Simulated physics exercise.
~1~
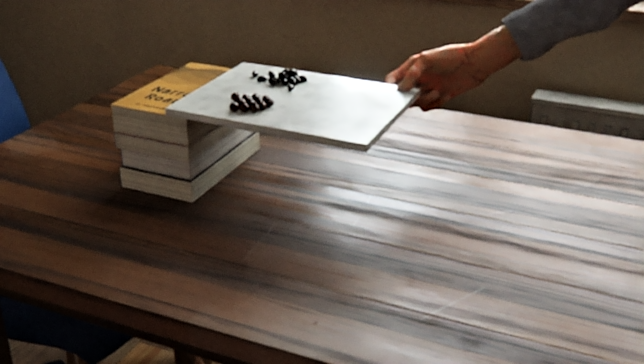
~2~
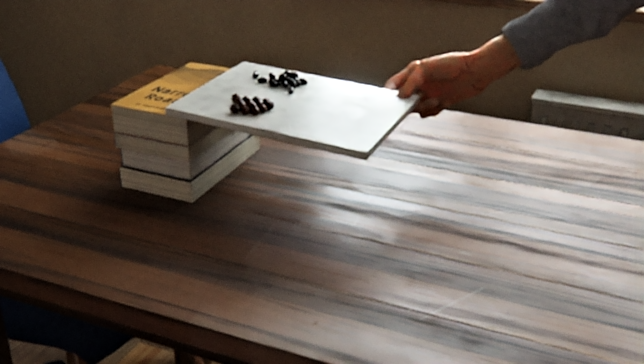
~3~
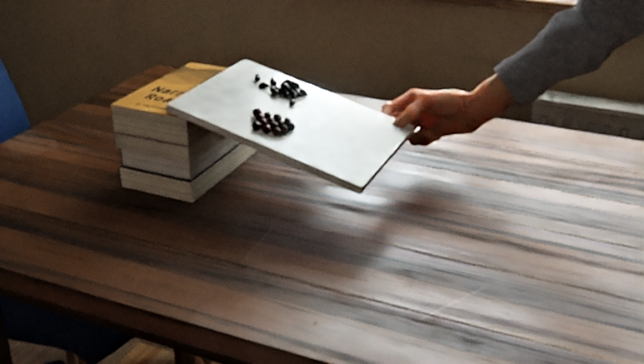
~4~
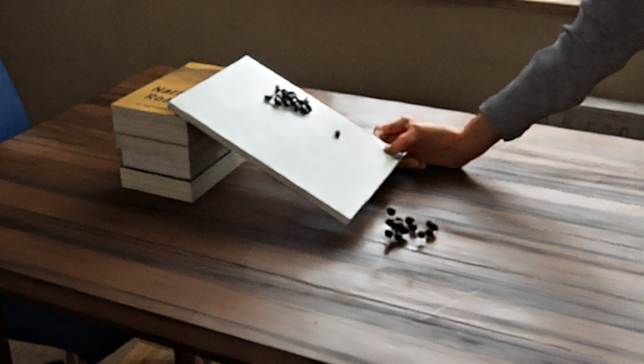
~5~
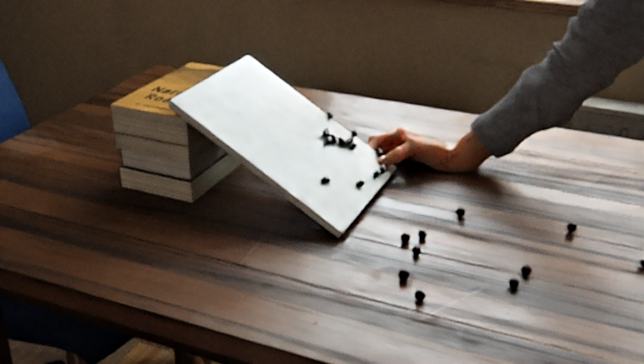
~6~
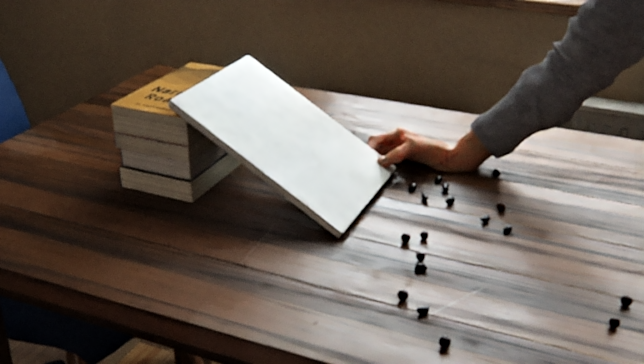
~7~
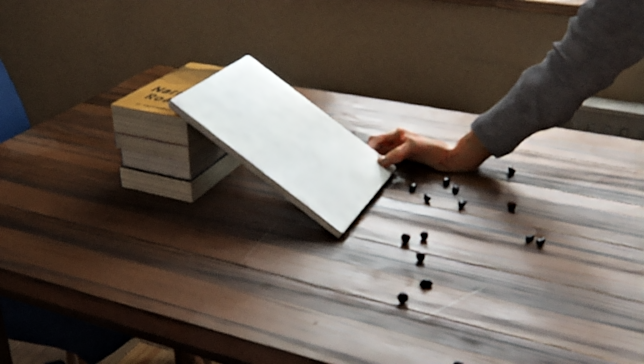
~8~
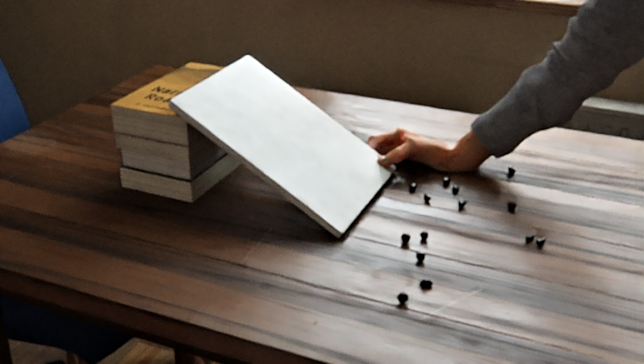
A hand lowering one end of a white board propped on books, spilling two clusters of small dark pieces across a wooden table.
